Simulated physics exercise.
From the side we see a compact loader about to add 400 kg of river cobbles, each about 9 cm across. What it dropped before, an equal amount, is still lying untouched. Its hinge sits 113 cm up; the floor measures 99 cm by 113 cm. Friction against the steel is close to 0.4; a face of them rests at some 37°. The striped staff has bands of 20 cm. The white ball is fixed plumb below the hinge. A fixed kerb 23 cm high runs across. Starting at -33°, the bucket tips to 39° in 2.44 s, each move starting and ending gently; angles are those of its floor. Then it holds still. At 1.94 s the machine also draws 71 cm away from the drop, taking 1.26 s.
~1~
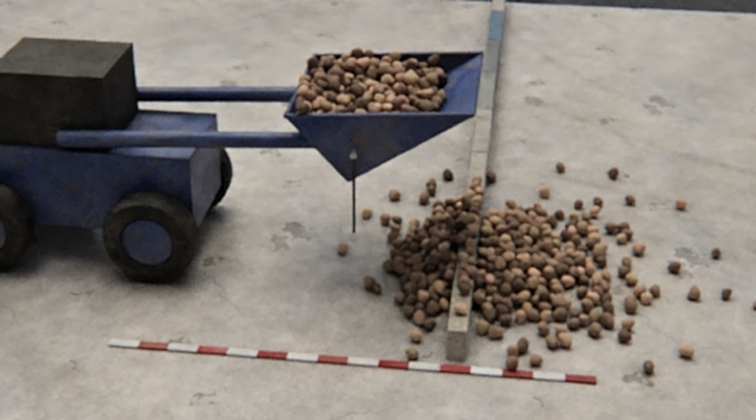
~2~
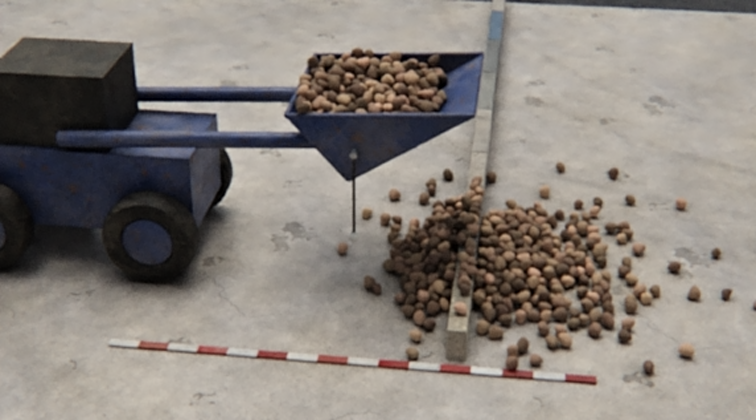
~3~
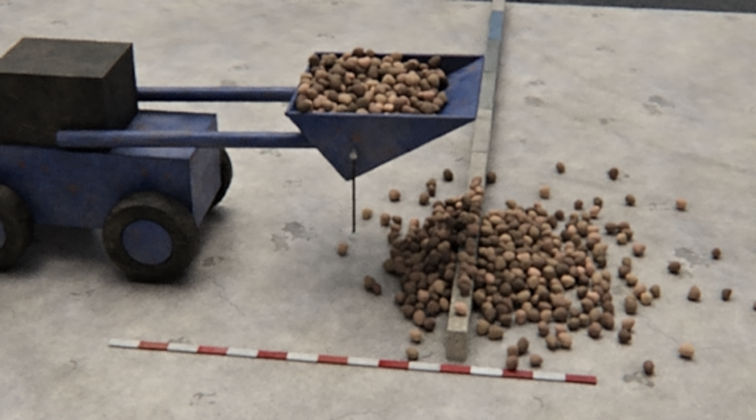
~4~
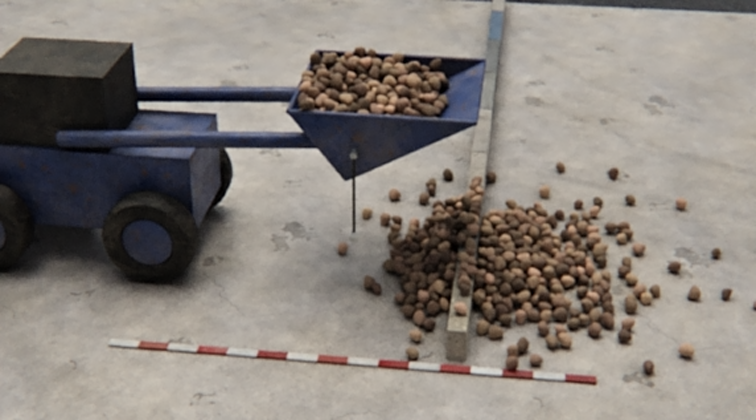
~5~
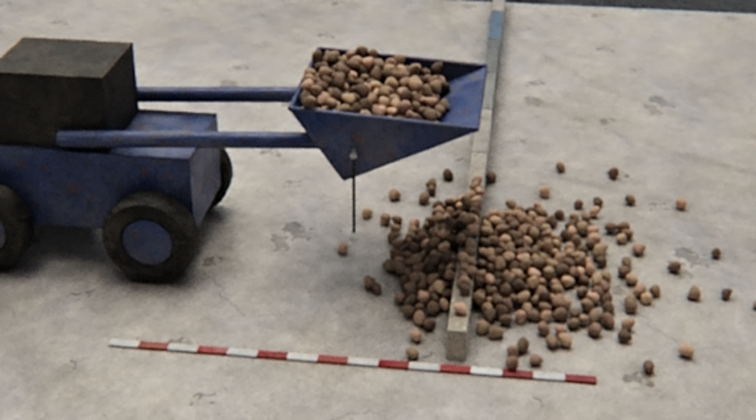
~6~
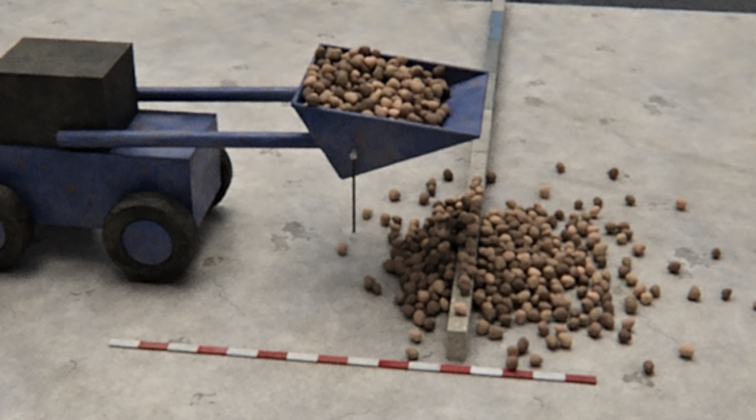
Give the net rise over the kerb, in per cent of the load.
About 42 per cent.
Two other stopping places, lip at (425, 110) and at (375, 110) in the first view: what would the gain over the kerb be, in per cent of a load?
First some 5, then 0 per cent.
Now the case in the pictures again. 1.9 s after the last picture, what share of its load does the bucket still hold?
Roughly 5 per cent is still inside.
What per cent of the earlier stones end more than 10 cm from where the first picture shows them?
Roughly 10 per cent of them.
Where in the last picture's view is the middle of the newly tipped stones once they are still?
Near (454, 243).
Then, 1.2 s after the last picture the floor is at 28°; in per cent of one load, 96 in the bucket, 41 on this side of the kerb, 63 over the kerb; the foremost stones are at (747, 286).
Then, 1.9 s after the last picture the floor is at 39°; in per cent of one load, 6 in the bucket, 92 on this side of the kerb, 102 over the kerb; the foremost stones are at (747, 286).
Then, 3.1 s after the last picture the floor is at 39°; in per cent of one load, 0 in the bucket, 95 on this side of the kerb, 105 over the kerb; the foremost stones are at (747, 286).
Then, 5.7 s after the last picture the floor is at 39°; in per cent of one load, 0 in the bucket, 95 on this side of the kerb, 105 over the kerb; the foremost stones are at (747, 286). Net gain over the kerb, 42.
